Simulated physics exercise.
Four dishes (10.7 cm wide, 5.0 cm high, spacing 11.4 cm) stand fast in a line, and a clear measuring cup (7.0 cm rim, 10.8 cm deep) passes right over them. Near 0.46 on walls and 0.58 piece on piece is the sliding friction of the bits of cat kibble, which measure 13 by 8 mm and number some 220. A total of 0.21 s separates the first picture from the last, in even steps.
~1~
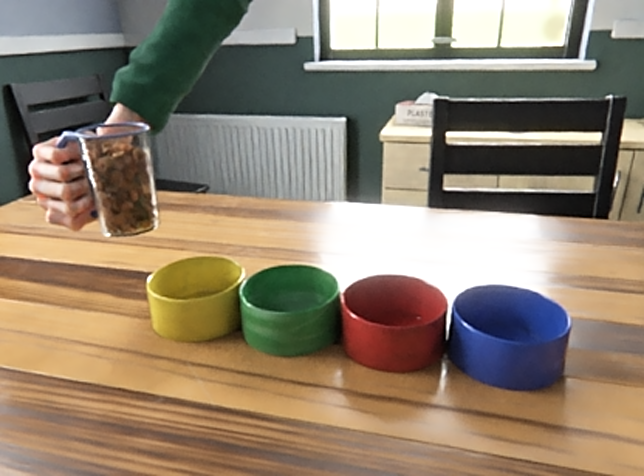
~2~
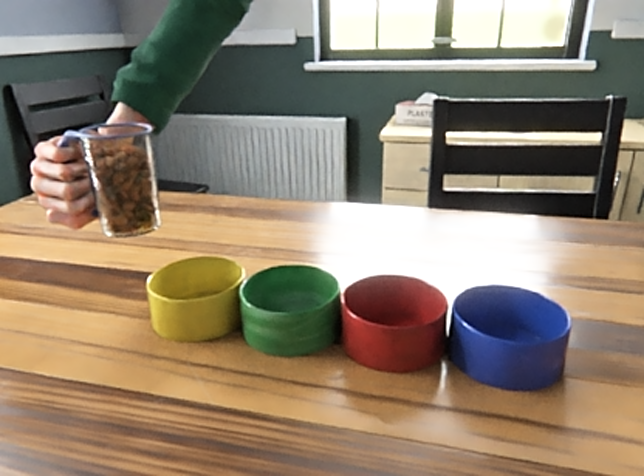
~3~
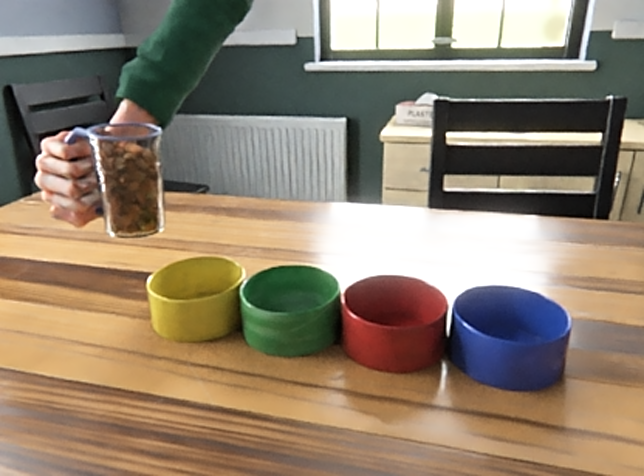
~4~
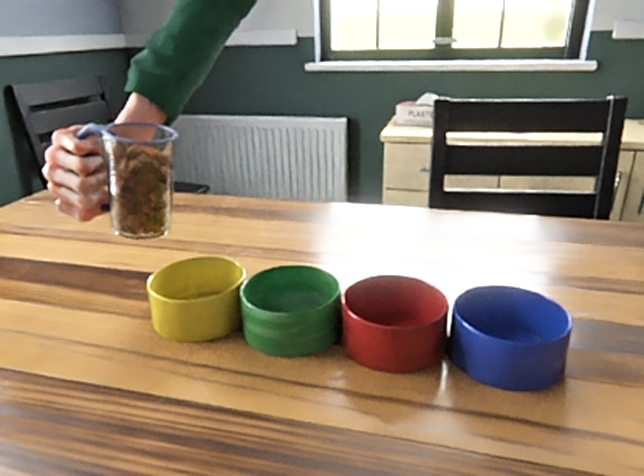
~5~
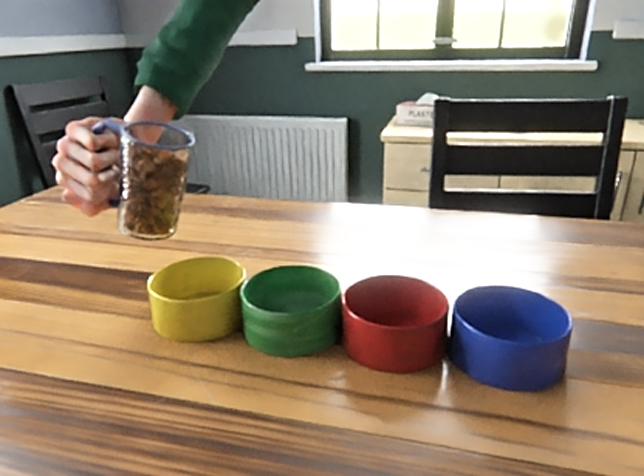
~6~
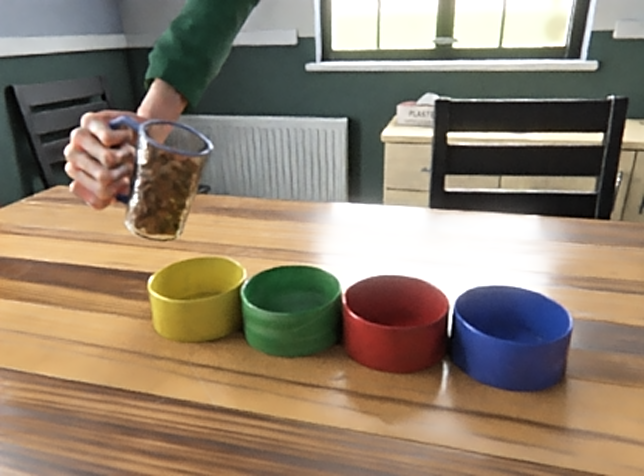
A hand in a green sleeve moving a clear measuring cup of brown pieces slightly right and gradually tilting it near four coloured dishes.
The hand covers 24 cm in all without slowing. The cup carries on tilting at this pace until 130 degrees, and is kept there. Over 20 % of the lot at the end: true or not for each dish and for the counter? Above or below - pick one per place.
Red dish: Above; blue dish: Below; green dish: Below; yellow dish: Below; counter: Below.
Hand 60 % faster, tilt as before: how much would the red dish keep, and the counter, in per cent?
Red: 100; counter: 0.
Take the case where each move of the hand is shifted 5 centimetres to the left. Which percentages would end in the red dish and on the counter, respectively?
The red dish would get 80 and the counter 10.
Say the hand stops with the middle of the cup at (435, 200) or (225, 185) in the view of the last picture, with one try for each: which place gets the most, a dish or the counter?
First try: Blue; second try: Green.
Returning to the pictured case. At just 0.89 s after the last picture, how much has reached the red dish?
I'd say close to 100 per cent at that point.
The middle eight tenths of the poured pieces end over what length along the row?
Close to 6 centimetres along the dishes.
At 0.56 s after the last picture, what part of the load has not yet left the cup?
I'd put it at roughly 95 per cent.
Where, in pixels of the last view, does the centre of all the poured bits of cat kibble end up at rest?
Approximately (402, 321) in the last picture.
Then, 0.34 s after the last picture, tilt 77 degrees; cup holds 100 %.
Then, 0.56 s after the last picture, tilt 111 degrees; cup holds 95 %, red 5 %.
Then, 0.89 s after the last picture, tilt 130 degrees; cup holds 0 %, red 100 %.
In the end, red 100 %, blue 0 %, green 0 %, yellow 0 %, counter 0 %.
